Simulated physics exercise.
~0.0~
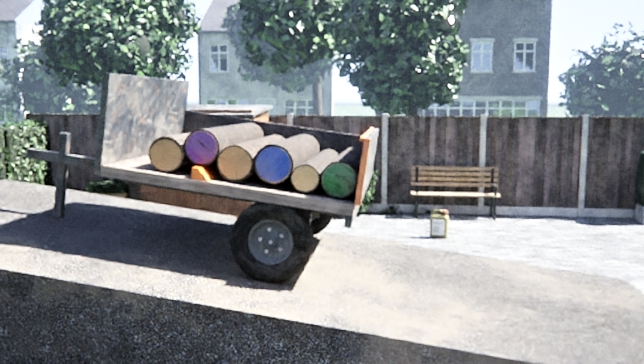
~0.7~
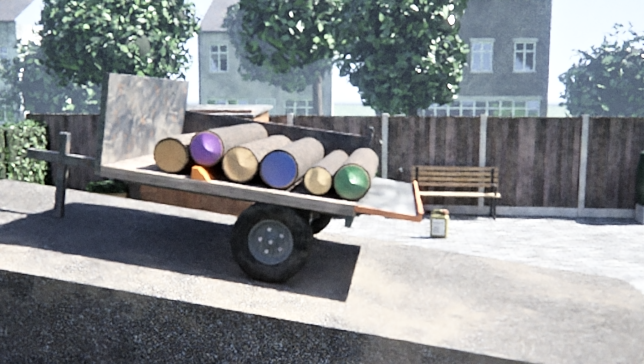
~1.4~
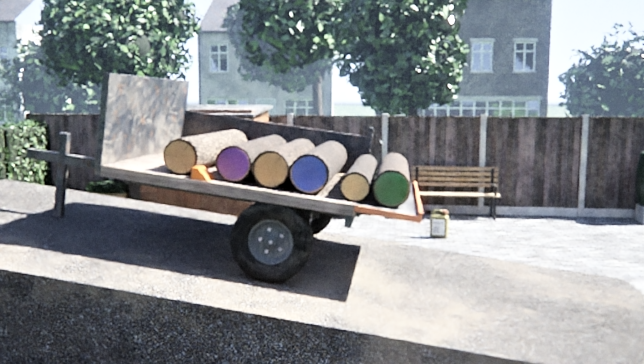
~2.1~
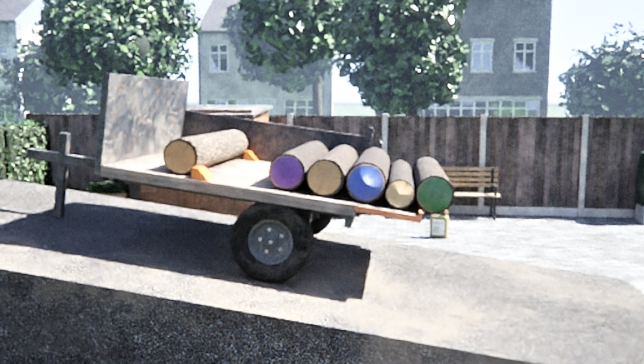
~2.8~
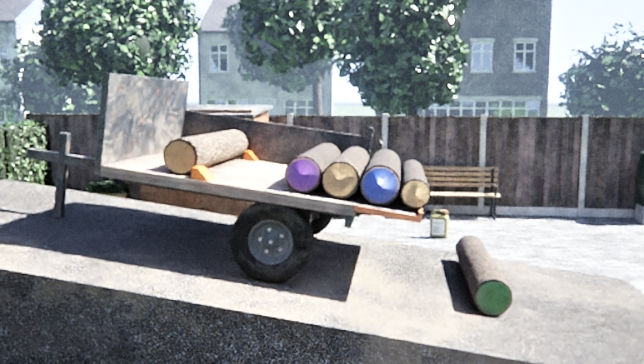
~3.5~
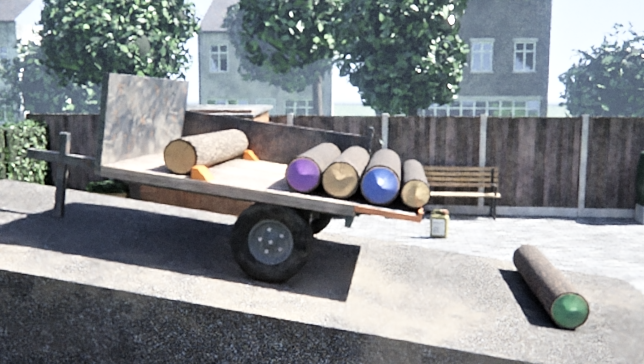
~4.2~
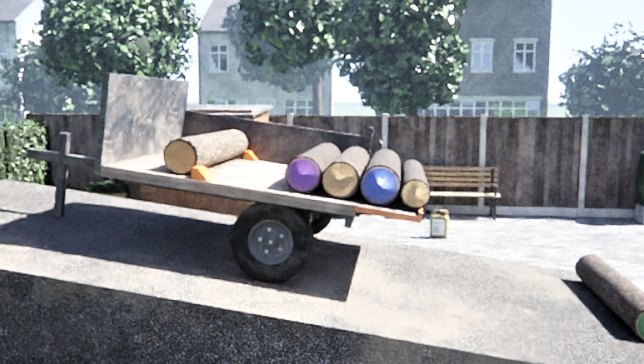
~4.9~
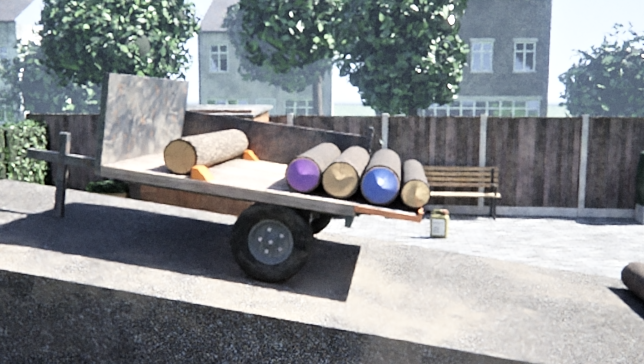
Sloping yard with parked wooden trailer, tailgate dropping open, logs rolling right, green-ended one falling off and rolling away, five remaining aboard.
